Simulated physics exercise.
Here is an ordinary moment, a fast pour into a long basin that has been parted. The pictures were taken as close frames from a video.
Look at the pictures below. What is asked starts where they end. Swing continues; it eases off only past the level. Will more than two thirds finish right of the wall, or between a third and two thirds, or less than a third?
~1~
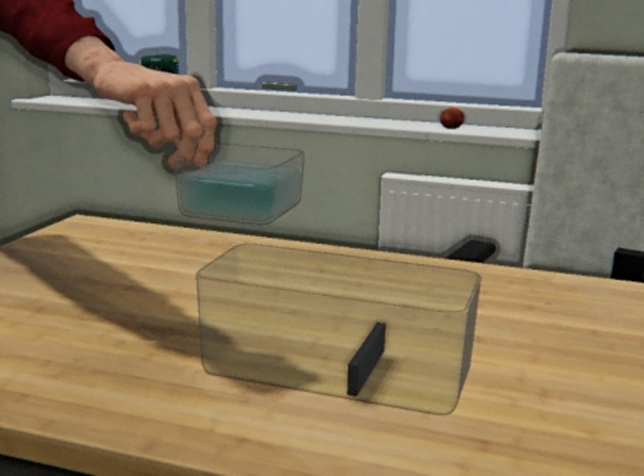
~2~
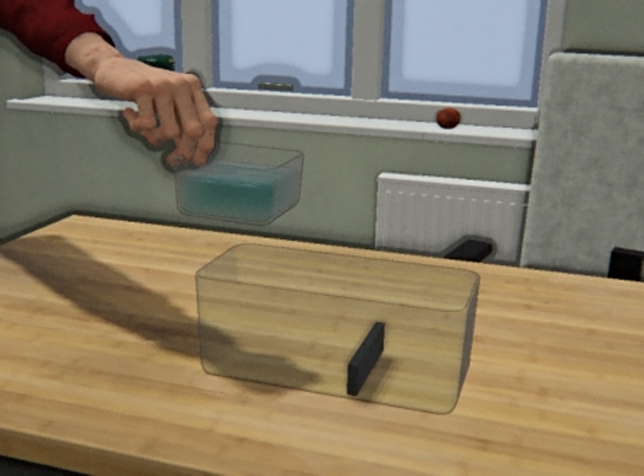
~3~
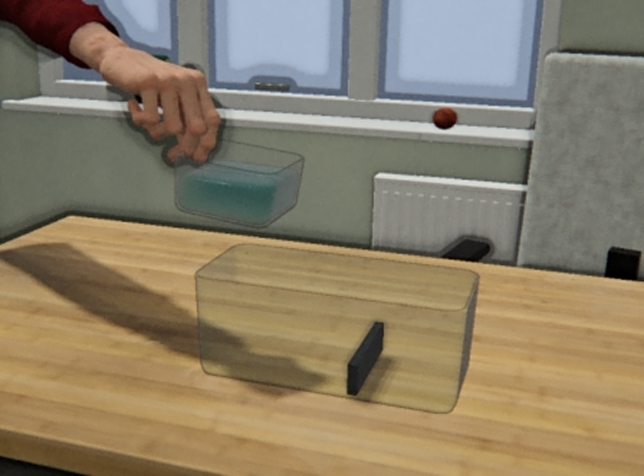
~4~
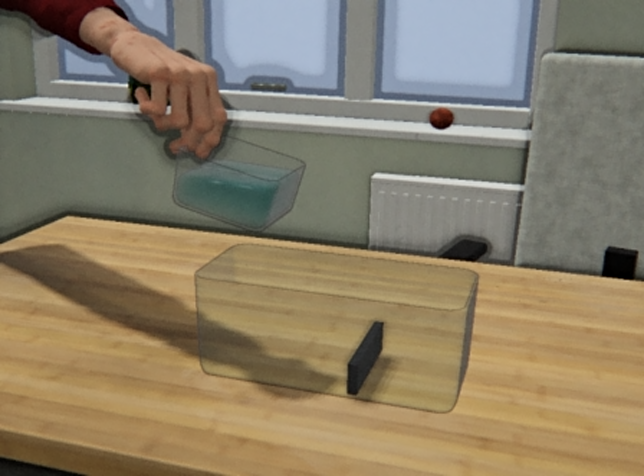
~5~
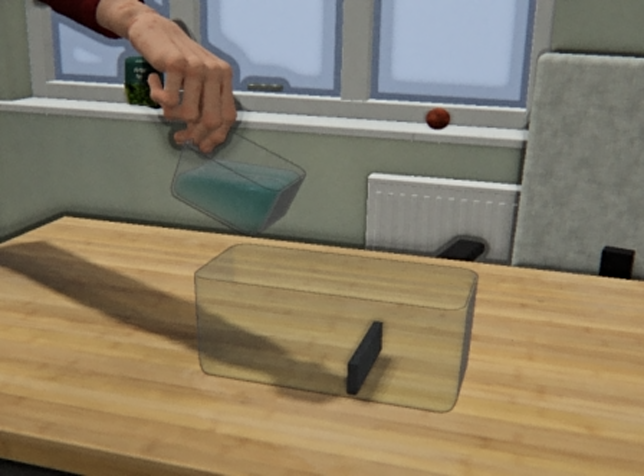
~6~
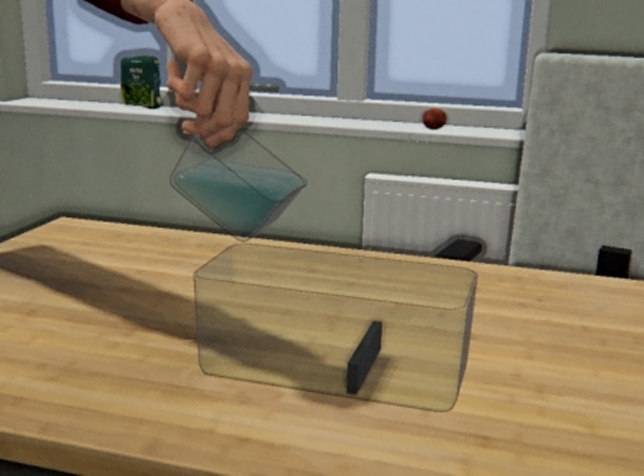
Right of the wall there will be less than a third.
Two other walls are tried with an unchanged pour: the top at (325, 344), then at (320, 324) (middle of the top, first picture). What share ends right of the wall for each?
About 50 per cent on the first try, and 55 per cent on the second.
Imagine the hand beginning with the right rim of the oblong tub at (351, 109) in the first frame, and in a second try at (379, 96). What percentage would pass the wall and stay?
Around 65 percent first, around 75 percent second.
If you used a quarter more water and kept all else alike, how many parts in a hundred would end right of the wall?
The share comes to roughly 10 per cent.
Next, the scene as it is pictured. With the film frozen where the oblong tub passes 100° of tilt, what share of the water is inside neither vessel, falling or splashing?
Share: Approx. 20 %.
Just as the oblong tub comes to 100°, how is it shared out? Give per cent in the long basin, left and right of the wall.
About 65 per cent on the left and 0 on the right.
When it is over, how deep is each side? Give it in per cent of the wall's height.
50 per cent left, 10 per cent right.
A moment on, the oblong tub is tipped right over and 17 per cent is still to pour, 65 is left of the wall and 0 right of it.
Next, the oblong tub is tipped right over and 0 per cent is still to pour, 90 is left of the wall and 7 right of it.
Then the oblong tub is tipped right over and 0 per cent is still to pour, 90 is left of the wall and 8 right of it.
Later the oblong tub is tipped right over and 0 per cent is still to pour, 90 is left of the wall and 8 right of it.
At rest 90 per cent lies left of the wall, 8 right of it and 1 outside.
